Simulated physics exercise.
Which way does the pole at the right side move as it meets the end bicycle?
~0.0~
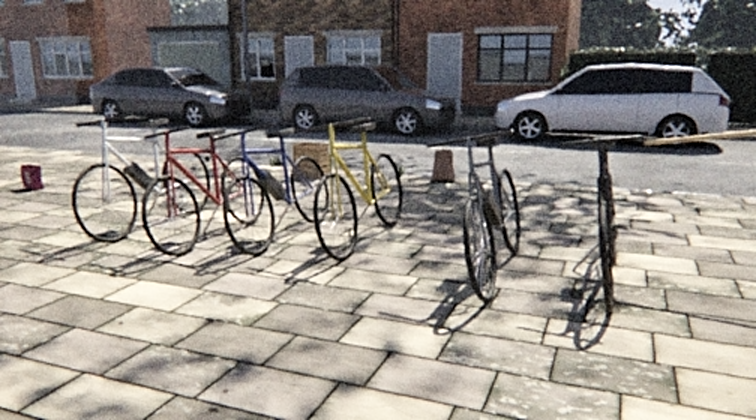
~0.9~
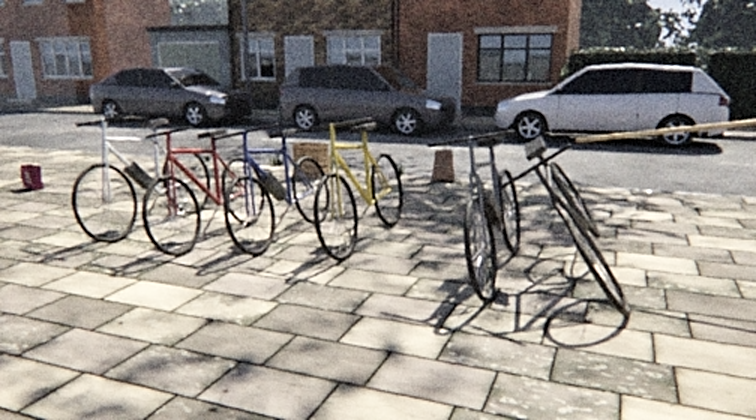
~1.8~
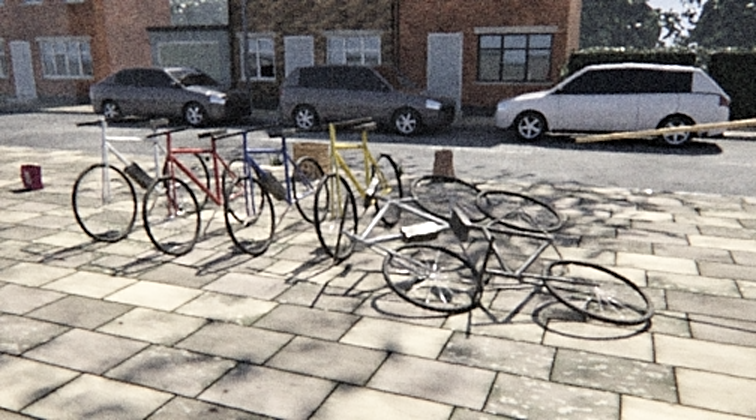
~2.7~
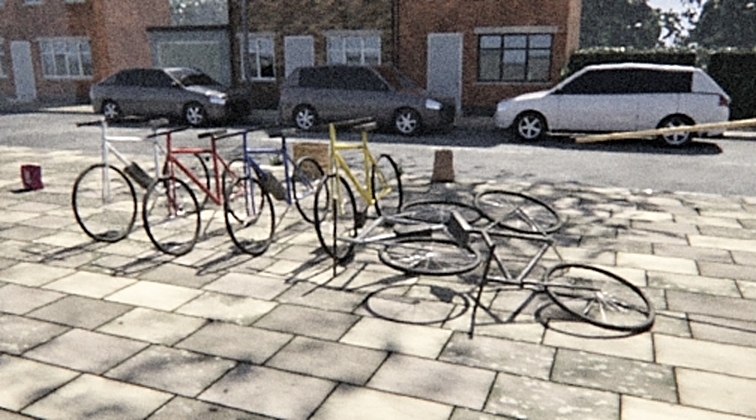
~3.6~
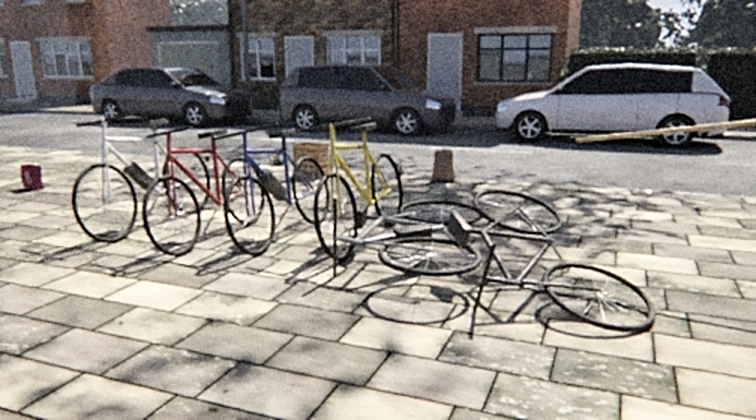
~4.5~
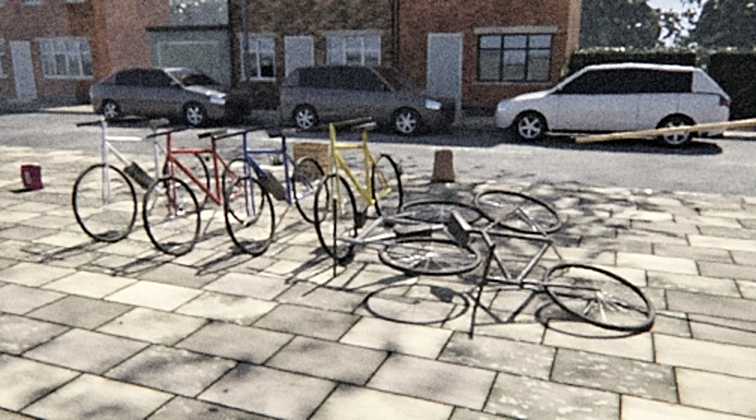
The pole moves to the left, towards the row of bicycles.
